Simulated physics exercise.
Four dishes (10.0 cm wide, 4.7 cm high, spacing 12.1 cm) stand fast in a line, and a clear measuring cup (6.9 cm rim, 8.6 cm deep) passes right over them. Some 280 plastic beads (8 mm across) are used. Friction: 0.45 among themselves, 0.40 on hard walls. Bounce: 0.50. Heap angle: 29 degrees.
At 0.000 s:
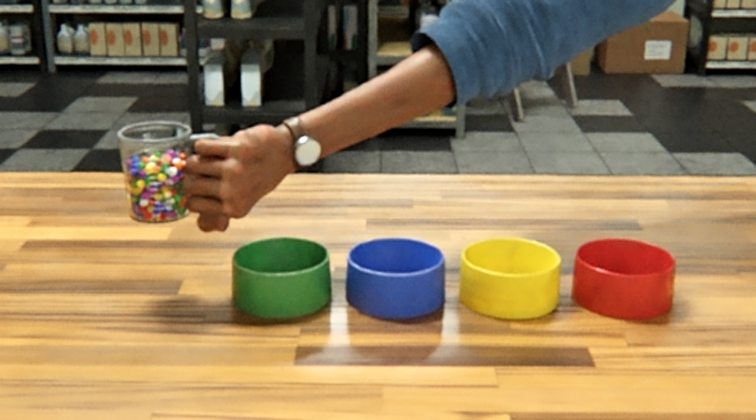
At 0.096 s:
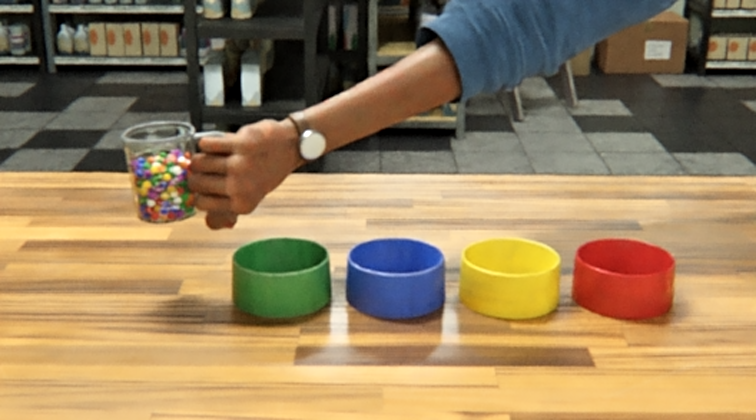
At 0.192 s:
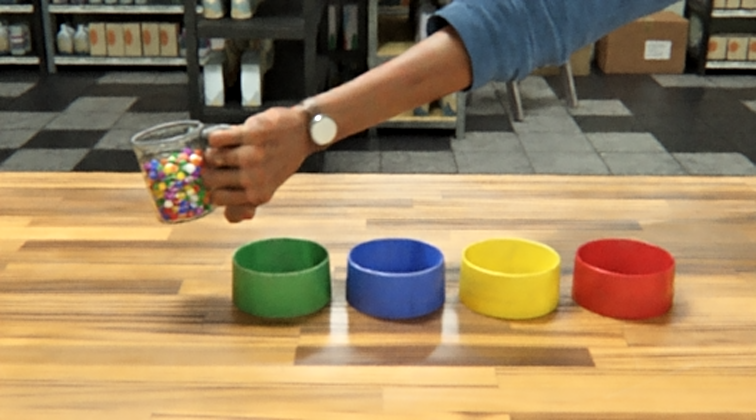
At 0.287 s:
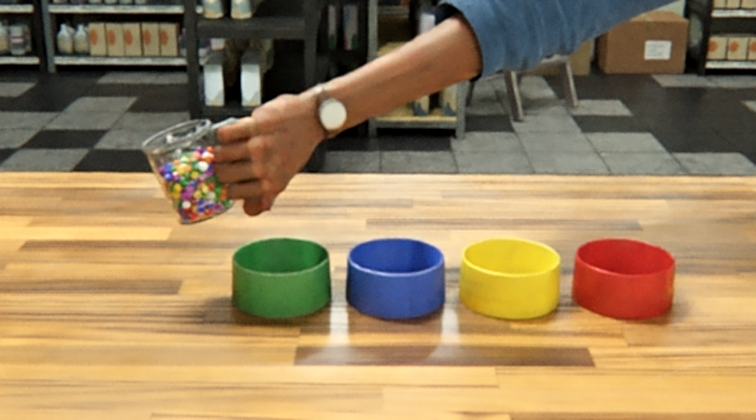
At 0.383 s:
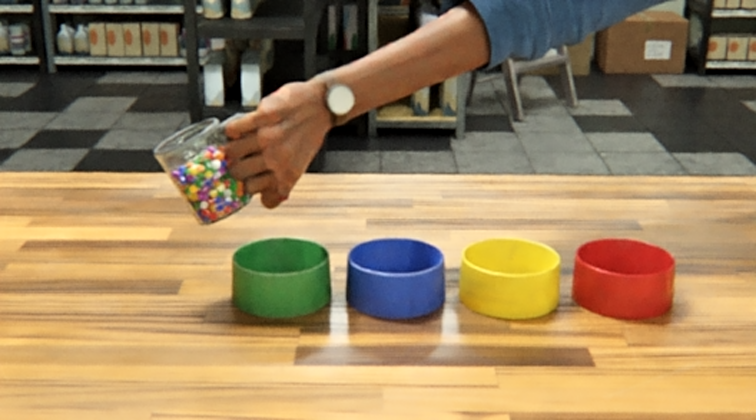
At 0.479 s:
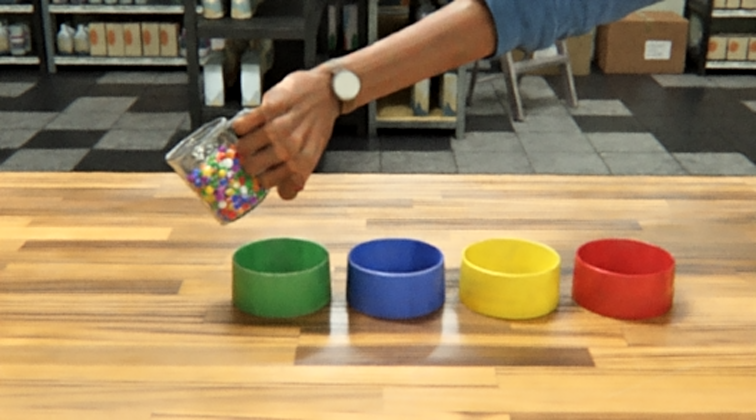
A hand holding a clear cup of multicoloured beads moves a short way to the right above a wooden table, steadily tilting the cup to the left, while green, blue, yellow and red dishes stay still in a row.
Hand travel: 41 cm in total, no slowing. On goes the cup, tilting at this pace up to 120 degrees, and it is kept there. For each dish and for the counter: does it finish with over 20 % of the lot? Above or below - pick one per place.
Red: Below; blue: Above; green: Above; yellow: Below; counter: Above.
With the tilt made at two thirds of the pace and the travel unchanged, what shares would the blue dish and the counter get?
Shares: Blue 70, counter 20.
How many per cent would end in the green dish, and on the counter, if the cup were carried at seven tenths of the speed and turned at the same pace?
Green: 100; counter: 0.
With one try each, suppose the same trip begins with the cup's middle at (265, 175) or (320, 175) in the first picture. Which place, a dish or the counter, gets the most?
First try: Blue; second try: Yellow.
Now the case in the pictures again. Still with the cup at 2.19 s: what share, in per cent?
0 %.
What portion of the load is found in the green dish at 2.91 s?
Roughly 35 in a hundred.
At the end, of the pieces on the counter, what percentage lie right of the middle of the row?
About 0 %.
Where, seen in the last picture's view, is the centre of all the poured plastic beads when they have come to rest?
Close to pixel (332, 287).
After 1.51 s, tilt 114 degrees; cup holds 65 %, green 25 %.
Then, at 2.19 s, tilt 120 degrees; cup holds 0 %, blue 30 %, green 35 %.
After 2.91 s, tilt 120 degrees; cup holds 0 %, blue 30 %, green 35 %.
At rest (3.2 s), red 0 %, blue 30 %, green 35 %, yellow 0 %, counter 35 %.
